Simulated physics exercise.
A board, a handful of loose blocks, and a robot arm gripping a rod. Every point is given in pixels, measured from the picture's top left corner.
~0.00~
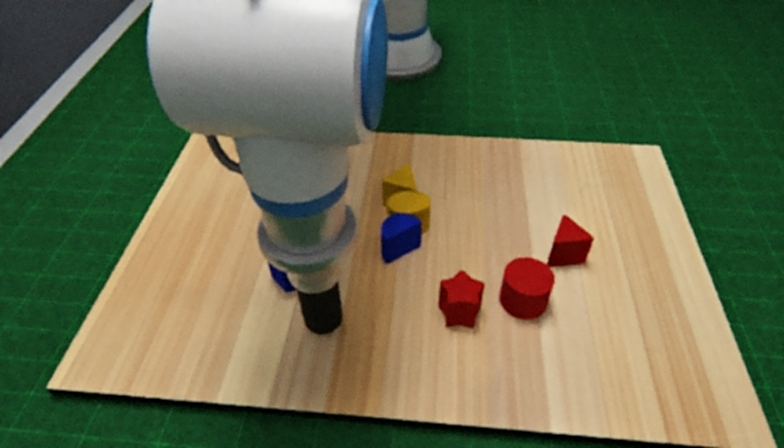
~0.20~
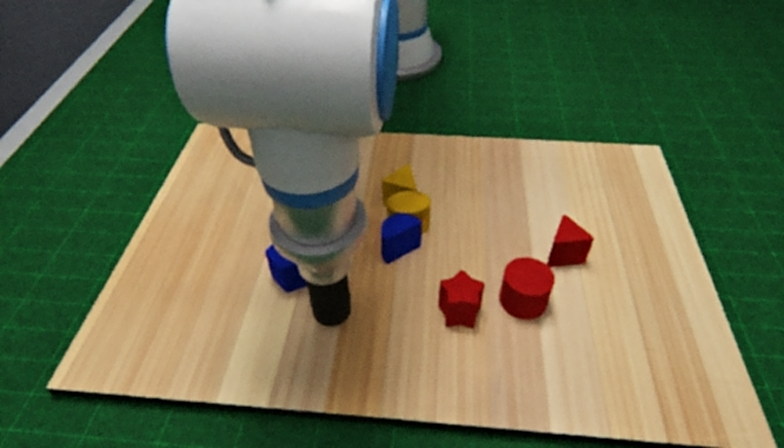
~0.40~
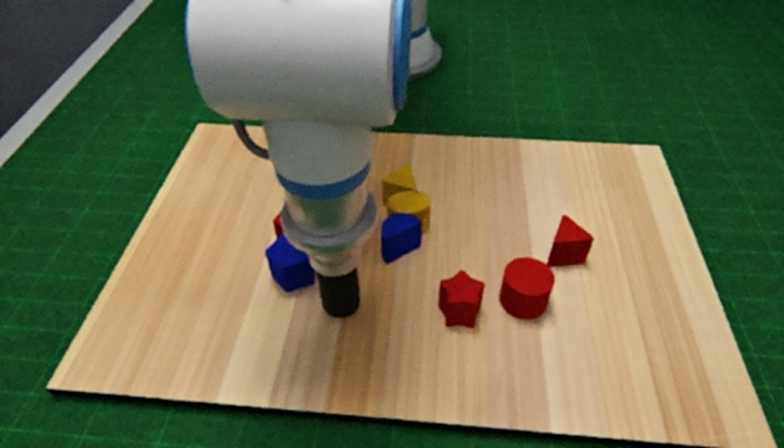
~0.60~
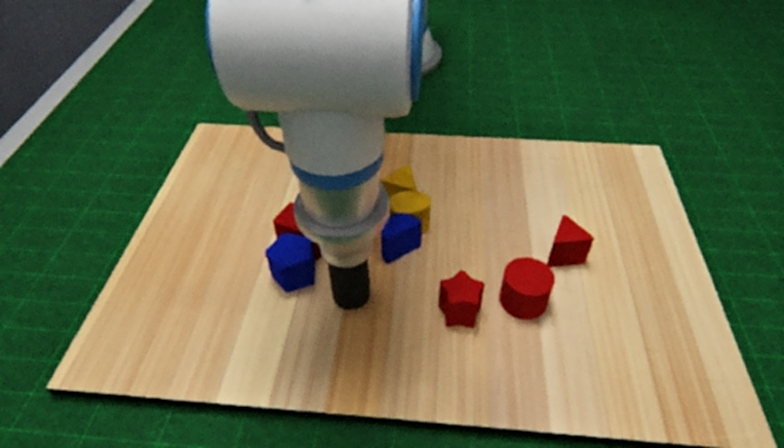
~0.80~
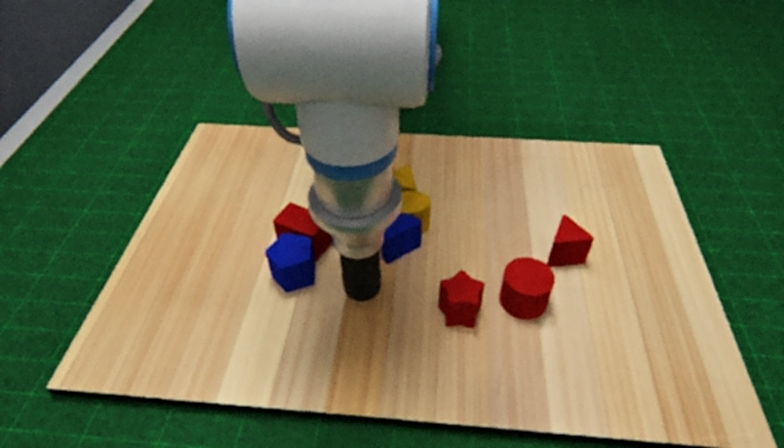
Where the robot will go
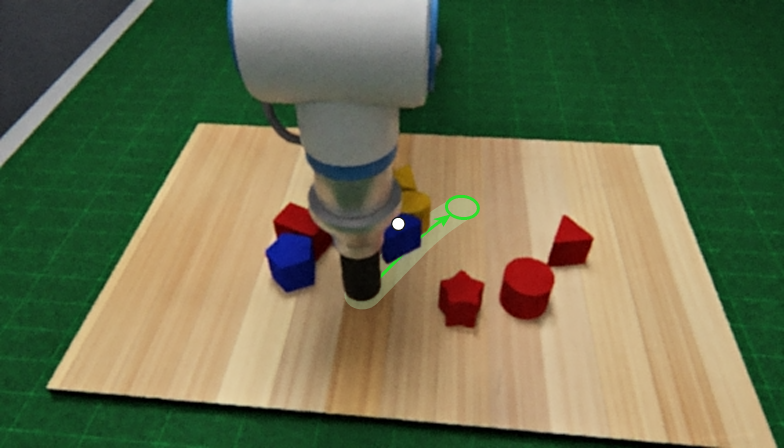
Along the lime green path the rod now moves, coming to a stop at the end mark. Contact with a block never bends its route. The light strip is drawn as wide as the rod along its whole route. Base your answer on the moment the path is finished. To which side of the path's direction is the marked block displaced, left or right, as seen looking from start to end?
It moves off to the right.
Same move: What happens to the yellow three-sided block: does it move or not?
Well, the yellow three-sided block shifts from its place.
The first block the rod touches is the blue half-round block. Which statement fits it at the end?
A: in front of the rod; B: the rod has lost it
I'll go with A - in front of the rod.
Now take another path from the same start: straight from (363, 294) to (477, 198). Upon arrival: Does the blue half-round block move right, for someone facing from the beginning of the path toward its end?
Yes, I think so.
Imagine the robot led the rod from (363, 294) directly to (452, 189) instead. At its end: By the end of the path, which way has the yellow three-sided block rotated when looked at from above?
Bird's-eye view: Counterclockwise.
Path on the board, from (363, 294) through (397, 260) and (428, 231) to (462, 207); the dot is on the blue half-round block.
The first path, step by step. One third of the way, rod (397, 253); blue half-round block (415, 209); yellow three-sided block (406, 172), turned 40° anticlockwise; yellow oval (424, 188).
Two thirds of the way, rod (429, 224); blue half-round block (455, 196), turned 75° clockwise; yellow three-sided block (408, 169), turned 70° anticlockwise; yellow oval (440, 174), turned 55° anticlockwise.
At the end, rod (463, 200); blue pentagon in place; blue half-round block (493, 182), turned 135° clockwise; yellow three-sided block (407, 169), turned 75° anticlockwise; yellow oval (446, 160), turned 110° anticlockwise.
